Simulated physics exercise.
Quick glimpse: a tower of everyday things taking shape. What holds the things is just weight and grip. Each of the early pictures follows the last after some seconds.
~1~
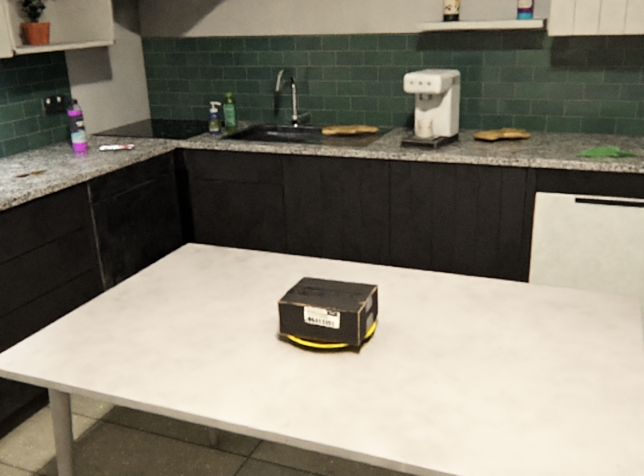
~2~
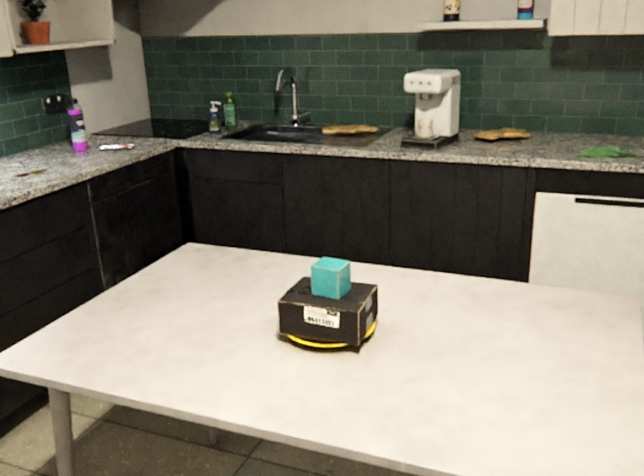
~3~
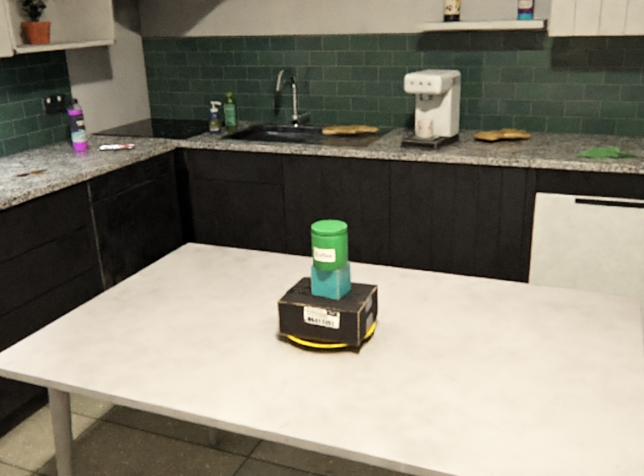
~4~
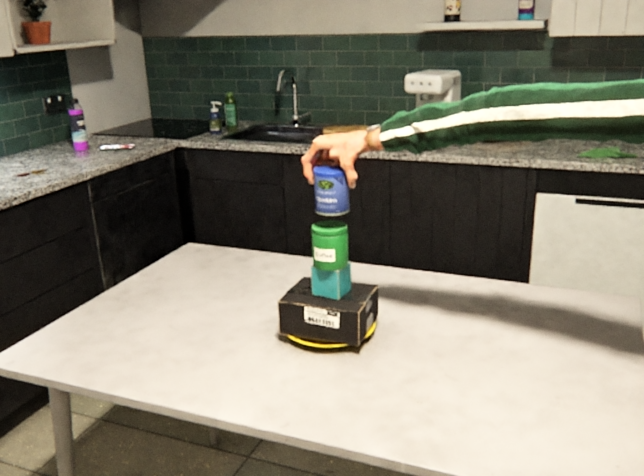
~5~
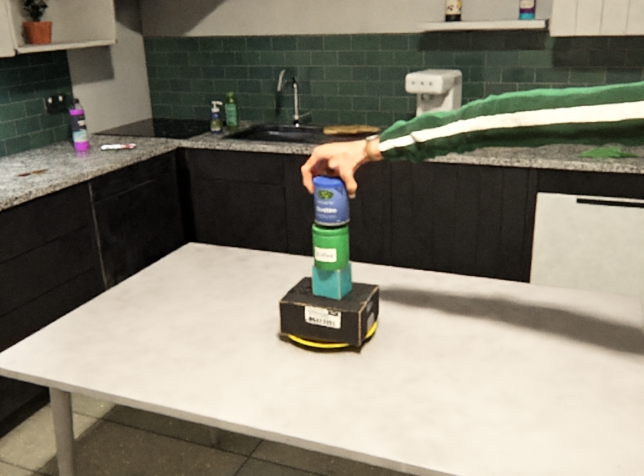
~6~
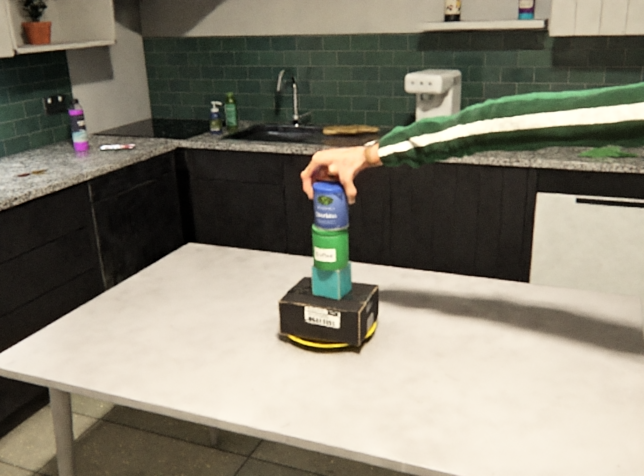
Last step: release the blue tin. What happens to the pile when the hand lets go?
The pile stays balanced.
Then, 0.20 s after the last picture, nothing has stirred.
Then, 0.60 s after the last picture, blue tin resting near (331, 206).
At rest, all 5 in place. Seen from the same camera at the end, blue tin near (331, 206). The pile keeps its balance.
